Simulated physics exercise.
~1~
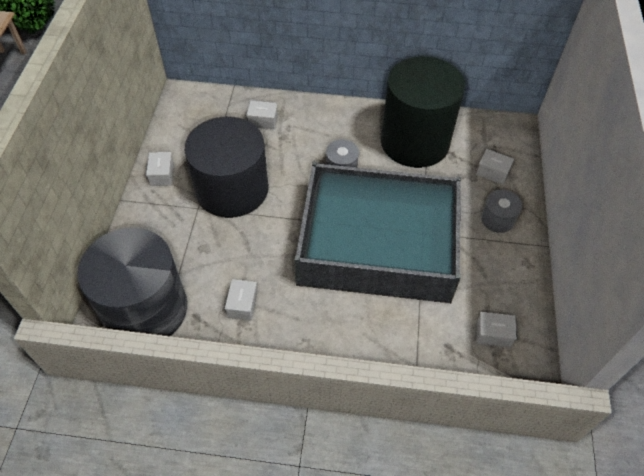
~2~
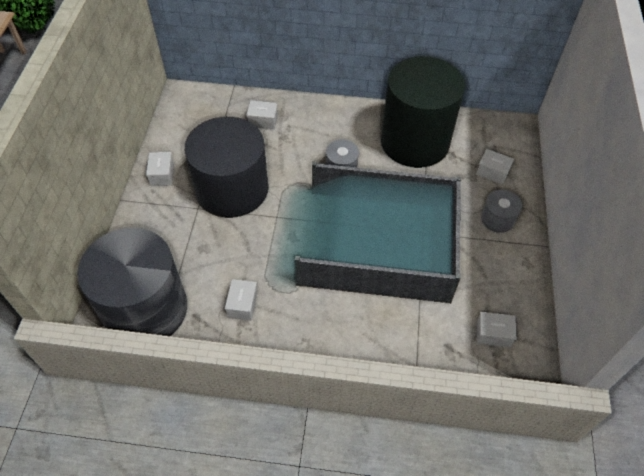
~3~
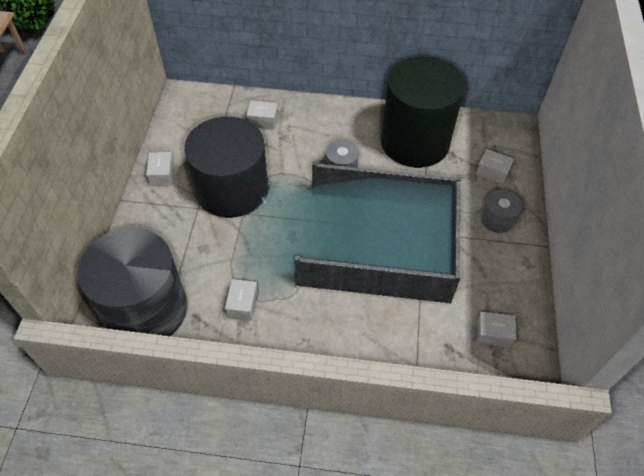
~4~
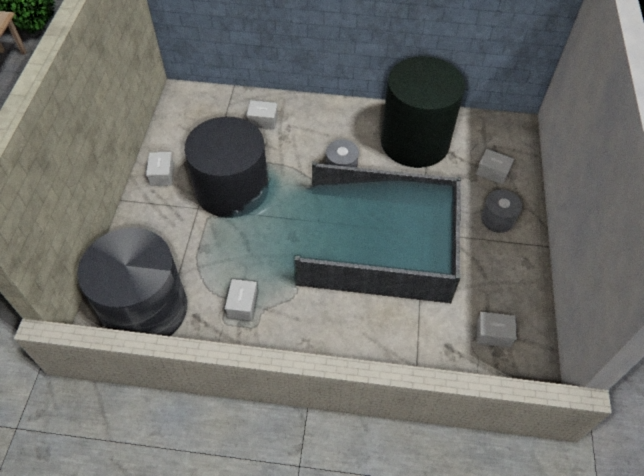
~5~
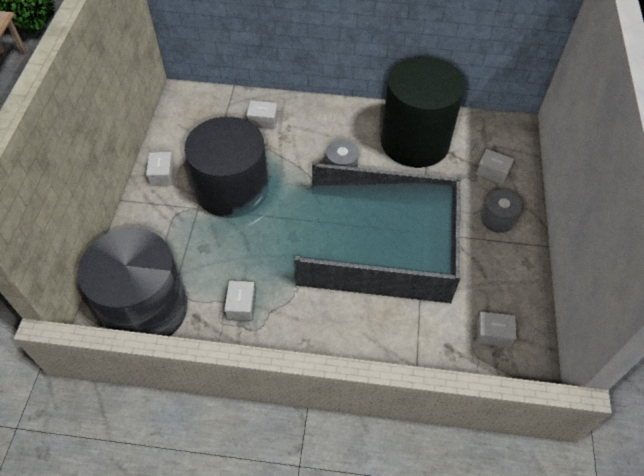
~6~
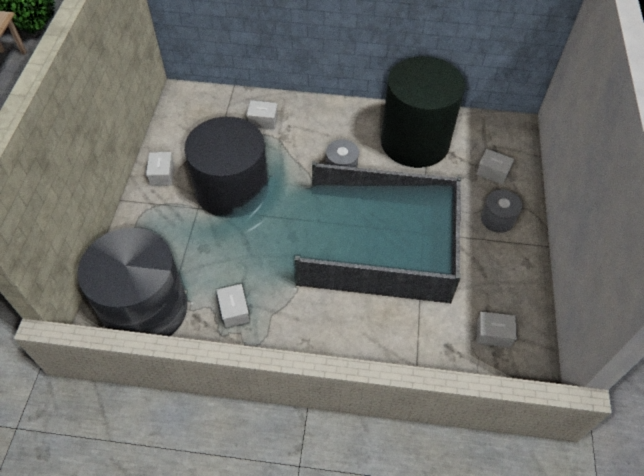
Teal water pours out of a dark rectangular tank through its open left side and spreads over the pale paved floor of a walled yard. It reaches the dark cylinder to the left, curls around its base, then flows toward the ridged drum, and a small pale box near the front shifts slightly left.
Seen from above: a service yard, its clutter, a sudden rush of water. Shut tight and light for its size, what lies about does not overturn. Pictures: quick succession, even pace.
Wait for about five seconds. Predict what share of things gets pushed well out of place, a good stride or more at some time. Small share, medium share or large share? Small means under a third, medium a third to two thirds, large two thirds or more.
A medium share.
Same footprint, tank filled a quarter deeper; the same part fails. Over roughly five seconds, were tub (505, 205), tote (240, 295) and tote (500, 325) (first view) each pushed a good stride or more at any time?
As asked: Fell short, went the distance, went the distance.
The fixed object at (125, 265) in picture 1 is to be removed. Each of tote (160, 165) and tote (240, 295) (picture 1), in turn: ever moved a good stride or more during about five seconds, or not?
In order: Went the distance, then went the distance.
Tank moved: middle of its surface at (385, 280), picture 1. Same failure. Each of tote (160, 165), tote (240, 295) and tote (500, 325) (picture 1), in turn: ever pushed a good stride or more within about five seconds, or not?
Well, the first one got driven a long way, the second got driven a long way, and the third didn't get far.
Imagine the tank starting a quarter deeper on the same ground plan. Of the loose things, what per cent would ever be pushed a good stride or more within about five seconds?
Near 60 % of the lot.
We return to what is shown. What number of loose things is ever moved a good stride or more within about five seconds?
The total is 4.
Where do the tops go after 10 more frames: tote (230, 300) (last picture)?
That would put it around (191, 336).
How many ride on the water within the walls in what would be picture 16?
The tally stands at 2.
A moment on, 0 of 7 are well off their spots; 0 afloat.
Next, 2 of 7 are well off their spots; 2 afloat.
Later, 3 of 7 are well off their spots; 3 afloat.
In the end, 4 of 7 are well off their spots, and 4 have been at some point; 4 afloat.
